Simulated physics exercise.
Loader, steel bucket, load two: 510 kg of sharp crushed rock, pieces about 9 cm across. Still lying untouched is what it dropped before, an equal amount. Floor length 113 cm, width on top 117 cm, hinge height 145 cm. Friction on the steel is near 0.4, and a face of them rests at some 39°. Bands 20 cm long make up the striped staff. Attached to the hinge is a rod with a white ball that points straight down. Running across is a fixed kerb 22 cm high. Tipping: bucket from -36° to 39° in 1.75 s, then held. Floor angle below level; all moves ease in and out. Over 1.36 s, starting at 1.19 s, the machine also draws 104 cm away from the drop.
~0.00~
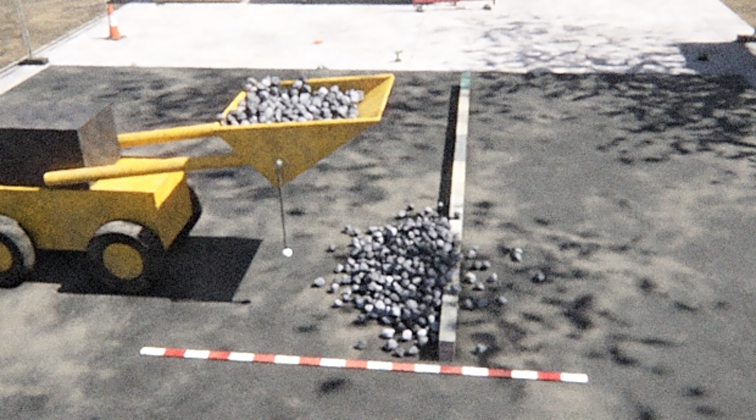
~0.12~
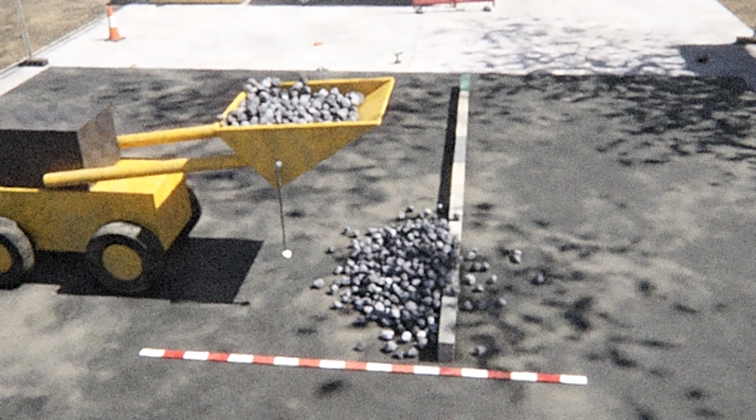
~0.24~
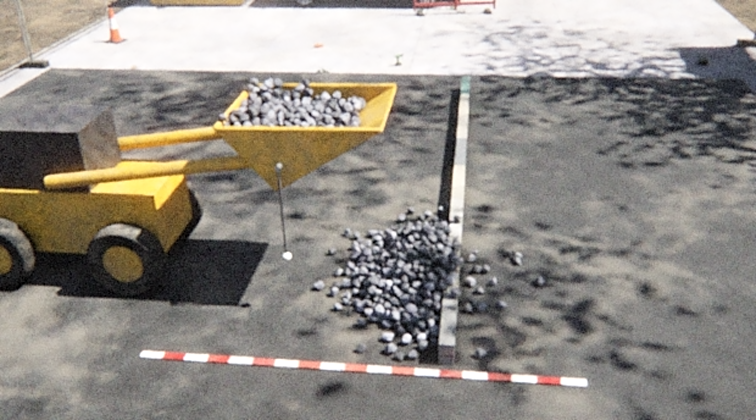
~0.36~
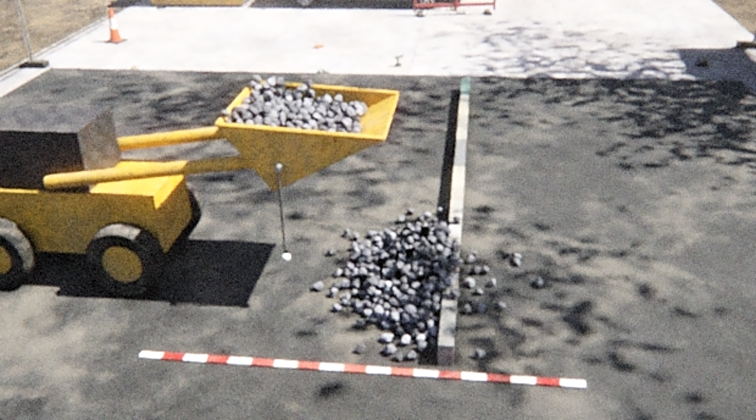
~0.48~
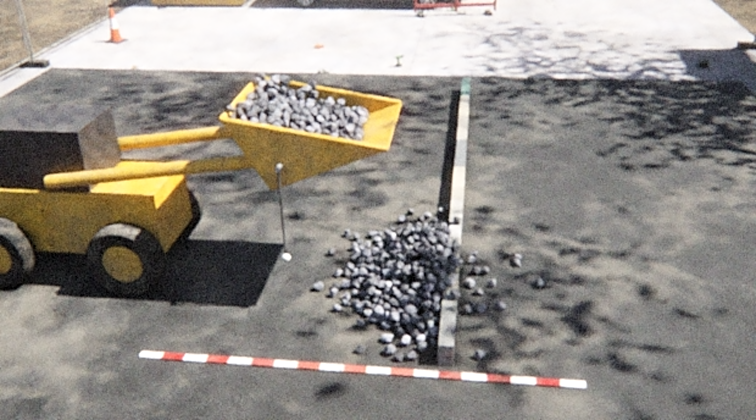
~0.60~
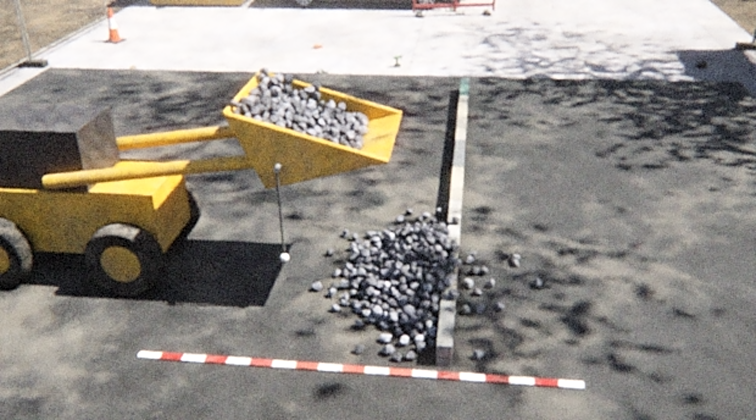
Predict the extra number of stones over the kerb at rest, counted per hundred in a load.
About 0 more per hundred stones.
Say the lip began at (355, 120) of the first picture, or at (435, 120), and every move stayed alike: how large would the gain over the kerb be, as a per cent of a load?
Near 0 in a hundred, then near 5 in a hundred.
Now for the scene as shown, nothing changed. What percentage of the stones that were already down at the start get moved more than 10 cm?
Estimate: 0 %, roughly.
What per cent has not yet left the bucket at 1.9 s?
Some 30 %, roughly, is held.
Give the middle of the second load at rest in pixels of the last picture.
Centre at roughly (342, 264).
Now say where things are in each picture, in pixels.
In the first frame, lip at (378, 120), floor tilted -36°, highest stones at (267, 86). The earlier load is highest near (419, 238), 36 cm above ground level, 97 % on this side of the kerb, 3 % over the kerb.
In the second frame, the bucket is at -35°, its lip at (378, 123); the top of the load is at (267, 86); the stones move at 0.1 m/s on average.
In the third frame, lip at (381, 130), floor tilted -32°, highest stones at (267, 86); the stones move at 0.1 m/s on average.
In the fourth frame, lip at (384, 139), floor tilted -28°, highest stones at (265, 85); the stones move at 0.2 m/s on average.
In the fifth frame, the bucket is at -22°, its lip at (387, 149); the top of the load is at (269, 82); the stones move at 0.2 m/s on average.
In the sixth frame, lip at (388, 161), floor tilted -16°, highest stones at (270, 80); the stones move at 0.3 m/s on average.
After 1.3 s the floor is at 27°; in per cent of one load, 100 in the bucket, 98 on this side of the kerb, 3 over the kerb; the foremost stones are at (504, 278).
After 1.9 s the floor is at 39°; in per cent of one load, 29 in the bucket, 168 on this side of the kerb, 3 over the kerb; the foremost stones are at (504, 278).
After 3.0 s the floor is at 39°; in per cent of one load, 0 in the bucket, 197 on this side of the kerb, 3 over the kerb; the foremost stones are at (504, 278).
After 5.8 s the floor is at 39°; in per cent of one load, 0 in the bucket, 197 on this side of the kerb, 3 over the kerb; the foremost stones are at (504, 278). Net gain over the kerb, 0.
